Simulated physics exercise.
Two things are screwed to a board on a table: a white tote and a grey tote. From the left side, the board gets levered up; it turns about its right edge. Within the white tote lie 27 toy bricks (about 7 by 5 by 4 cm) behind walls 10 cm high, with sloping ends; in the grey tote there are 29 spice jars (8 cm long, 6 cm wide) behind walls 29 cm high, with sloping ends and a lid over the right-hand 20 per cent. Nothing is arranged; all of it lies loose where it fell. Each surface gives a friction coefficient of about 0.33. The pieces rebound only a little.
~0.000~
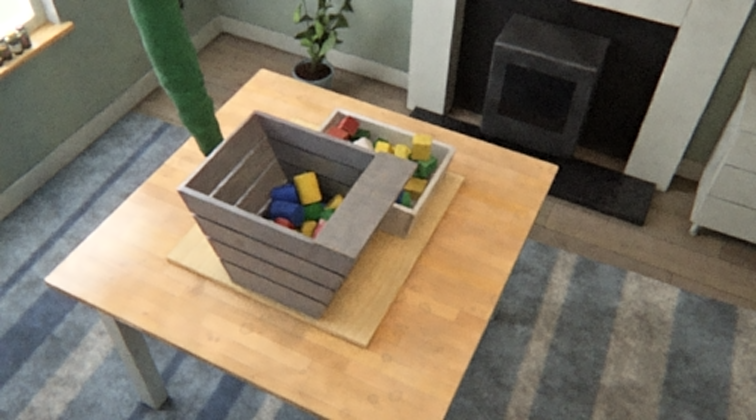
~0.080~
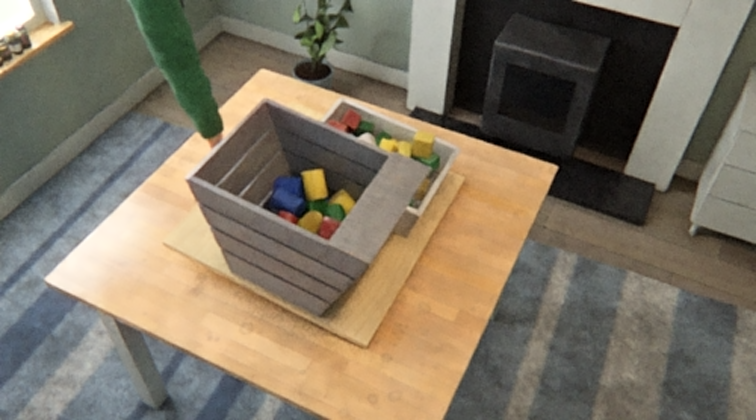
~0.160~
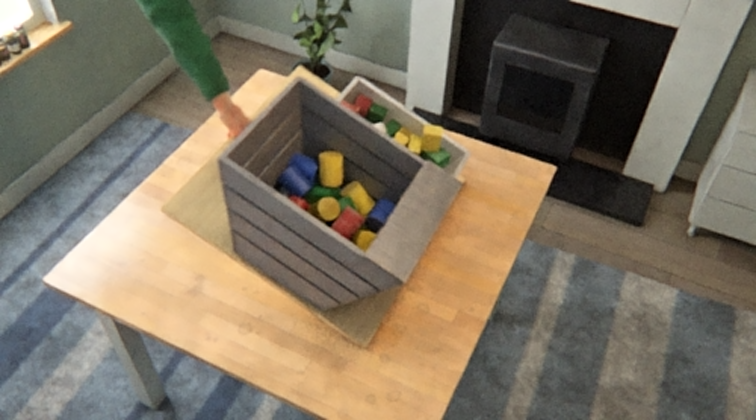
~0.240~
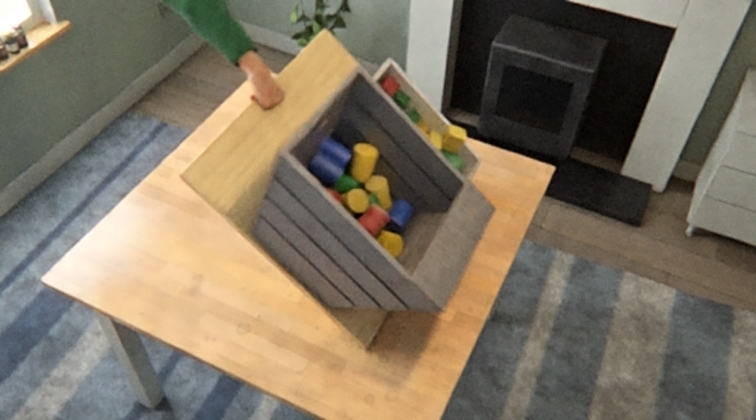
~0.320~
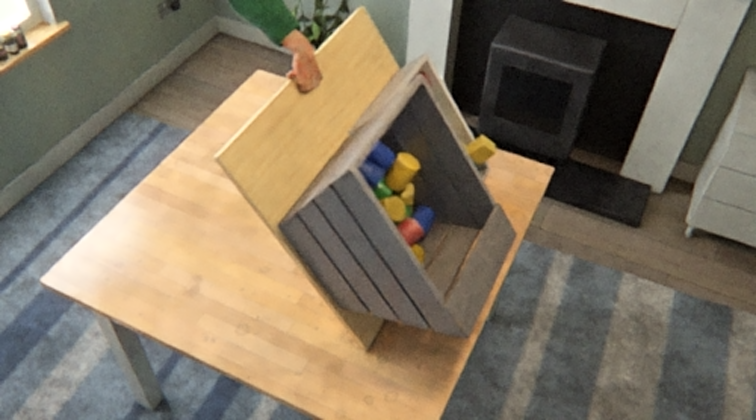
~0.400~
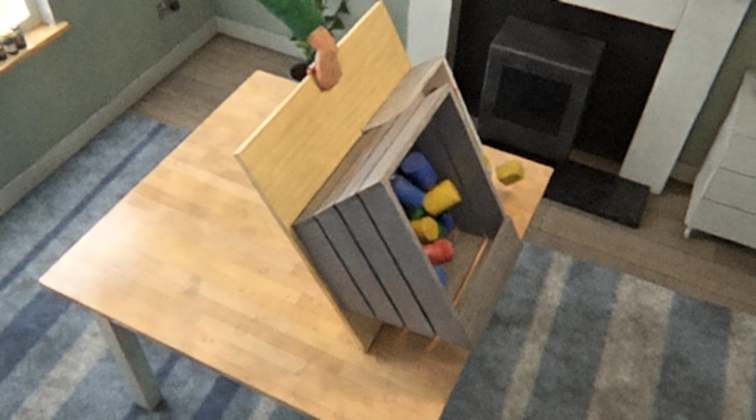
A green-sleeved arm reaches in from the upper left over a wooden table in a room with a dark stove and striped blue rug, seen from above. On a board sit a slatted grey tote, partly covered at its right, and a smaller white one behind, both holding small colourful pieces. The hand levers the board's left side steeply upward, tilting both totes rightward, while the camera stays still.
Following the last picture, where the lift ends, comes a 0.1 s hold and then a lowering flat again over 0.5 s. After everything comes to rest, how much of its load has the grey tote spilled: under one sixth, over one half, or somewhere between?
The grey tote has spilled under one sixth of its load.
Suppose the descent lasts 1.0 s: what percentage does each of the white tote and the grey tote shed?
Well, that would cost the white tote 60 per cent and the grey tote 0 per cent.
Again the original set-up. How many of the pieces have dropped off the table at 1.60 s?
The number is close to 8.
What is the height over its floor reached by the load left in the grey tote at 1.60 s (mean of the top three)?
16 centimetres high, more or less.
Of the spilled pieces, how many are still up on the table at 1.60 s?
About 8 of them.
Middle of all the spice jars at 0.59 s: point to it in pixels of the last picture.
Somewhere around pixel (418, 253).
After 0.59 s, tilt 56°; the white tote is down by 5 of 27 and the grey tote has all 29.
After 0.83 s, tilt 16°; the white tote is down by 15 of 27 and the grey tote is down by 1 of 29.
After 1.17 s, tilt 0°; the white tote is down by 15 of 27 and the grey tote is down by 1 of 29.
When it is over (at 1.60 s), the white tote is down by 15 of 27 and the grey tote is down by 1 of 29. Asked share, 1 of 29, 3 per cent.
